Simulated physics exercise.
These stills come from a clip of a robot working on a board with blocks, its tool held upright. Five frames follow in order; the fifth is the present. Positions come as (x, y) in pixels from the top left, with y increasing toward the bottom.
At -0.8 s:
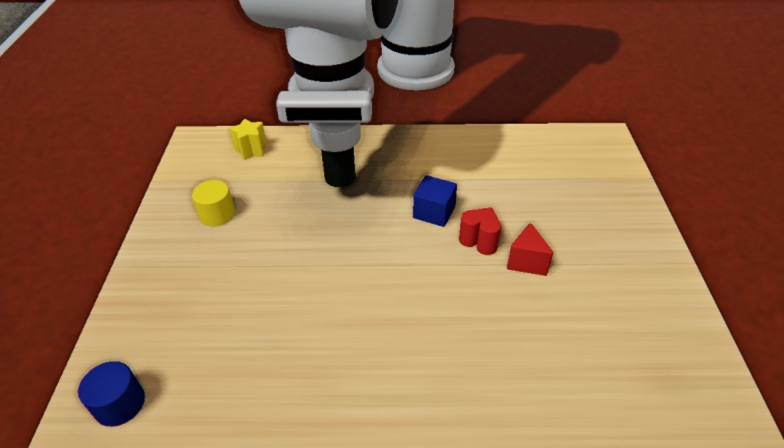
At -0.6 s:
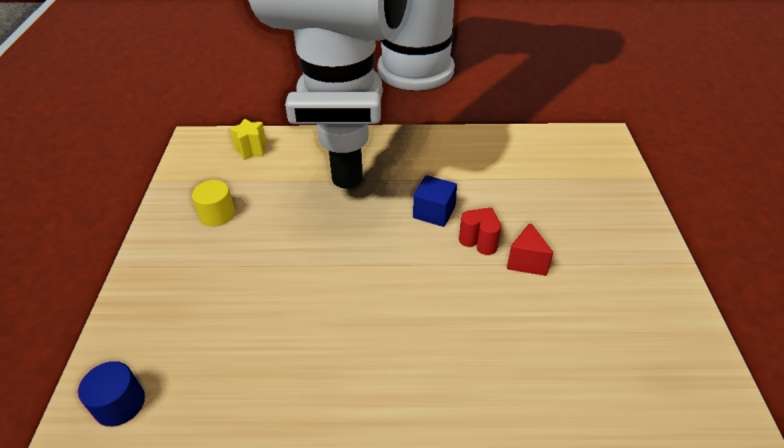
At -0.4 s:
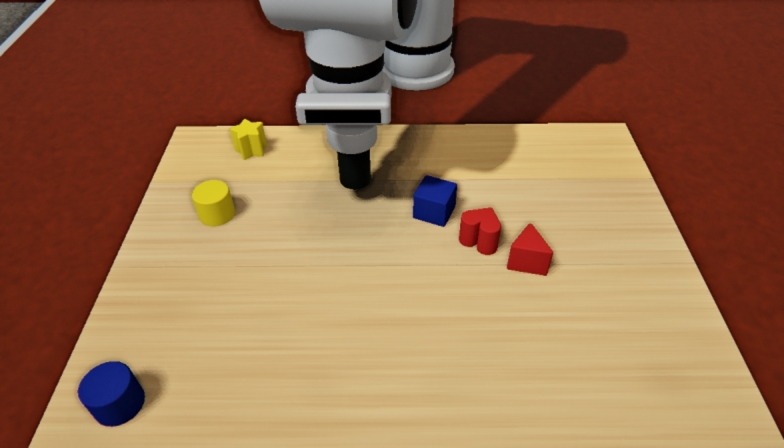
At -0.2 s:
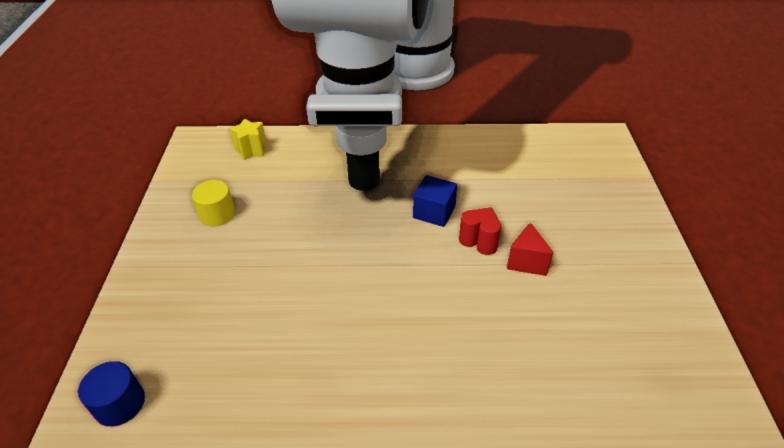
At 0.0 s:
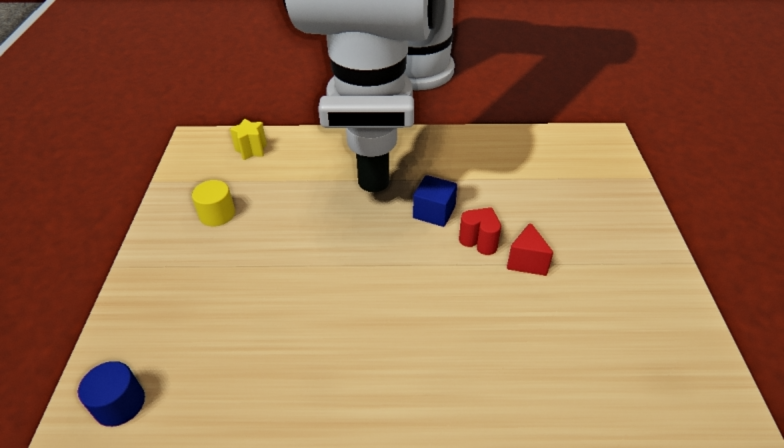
Robot arm with a black tip sliding slowly right across a wooden board toward a blue cube, the coloured blocks staying still.
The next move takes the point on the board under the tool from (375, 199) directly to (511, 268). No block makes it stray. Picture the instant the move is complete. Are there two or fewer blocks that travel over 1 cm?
Going by the path, no.
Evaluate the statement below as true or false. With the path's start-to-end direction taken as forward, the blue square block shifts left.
True.
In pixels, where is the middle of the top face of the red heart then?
My estimate: (541, 228).
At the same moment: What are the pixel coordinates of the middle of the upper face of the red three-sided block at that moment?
Around pixel (564, 248).
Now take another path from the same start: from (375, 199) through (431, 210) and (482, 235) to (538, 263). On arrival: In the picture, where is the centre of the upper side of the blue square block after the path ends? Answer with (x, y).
It ends at (570, 267).
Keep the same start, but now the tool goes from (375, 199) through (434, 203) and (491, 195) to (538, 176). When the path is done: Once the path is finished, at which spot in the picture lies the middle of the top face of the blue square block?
The answer is (479, 200).
The first path, step by step. One third of the way, tool (417, 204); blue square block (450, 192), turned 35° anticlockwise.
Two thirds of the way, tool (463, 227); blue square block (466, 193), turned 75° anticlockwise; red heart (503, 223), turned 15° anticlockwise.
At the end, tool (515, 251); blue square block (466, 193), turned 75° anticlockwise; red heart (541, 228), turned 90° anticlockwise; red three-sided block (564, 248), turned 15° clockwise.
